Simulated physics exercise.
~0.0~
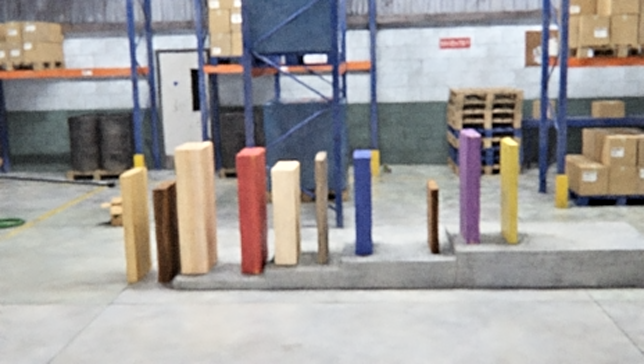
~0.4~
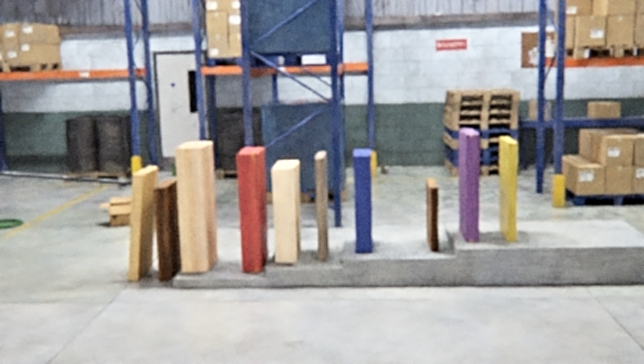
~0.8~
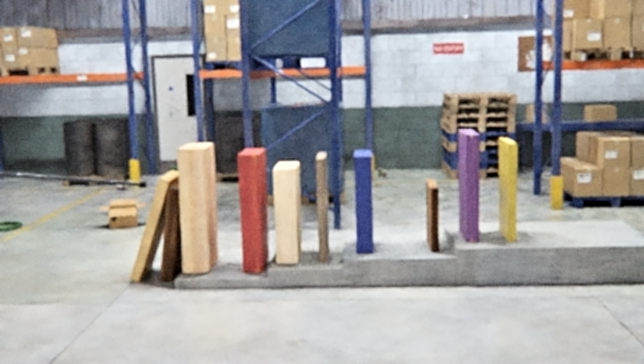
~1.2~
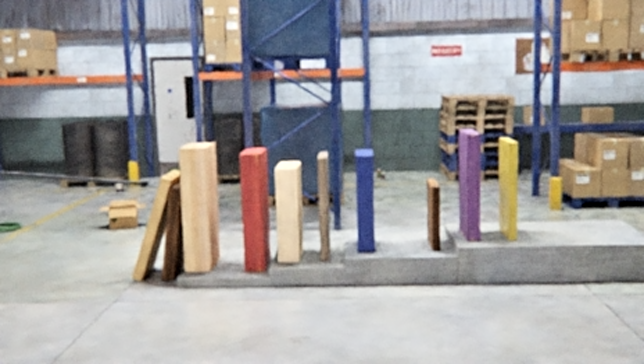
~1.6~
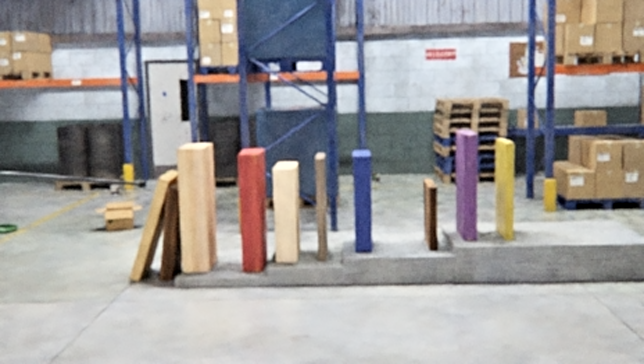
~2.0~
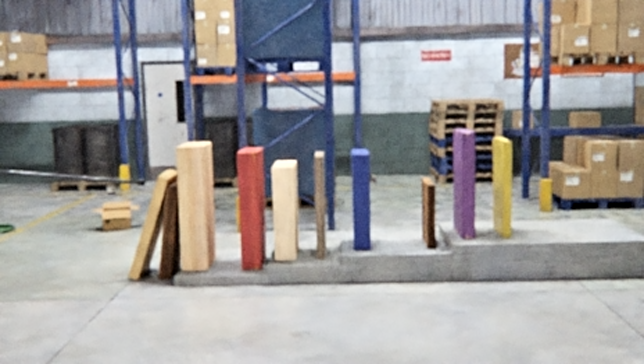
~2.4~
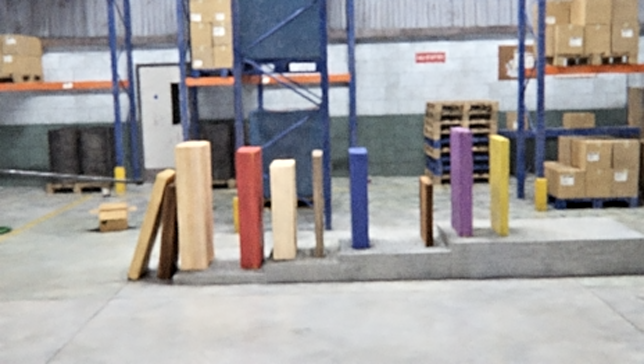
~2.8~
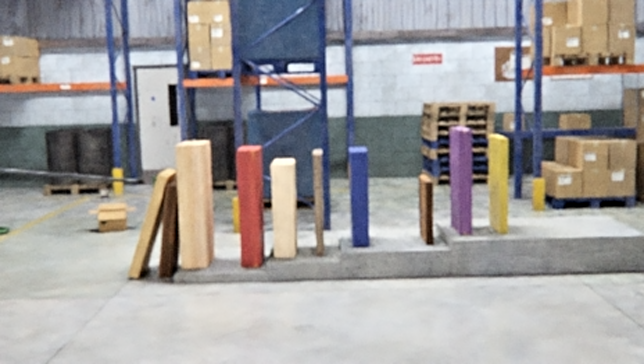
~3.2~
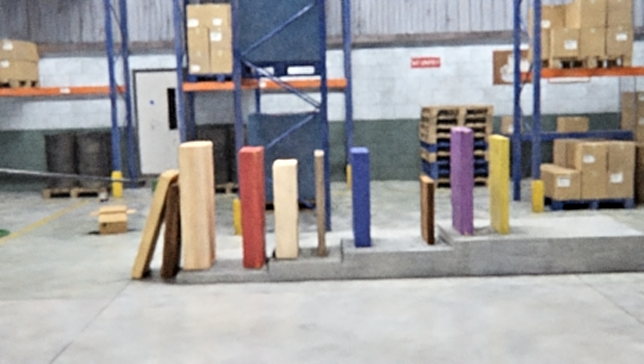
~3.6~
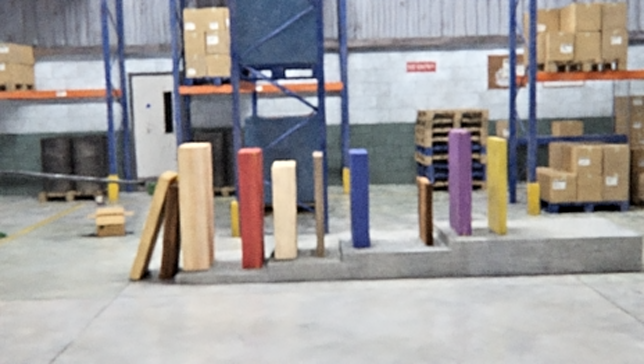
The leftmost board tips right and leans on its dark neighbor while the others stay standing.
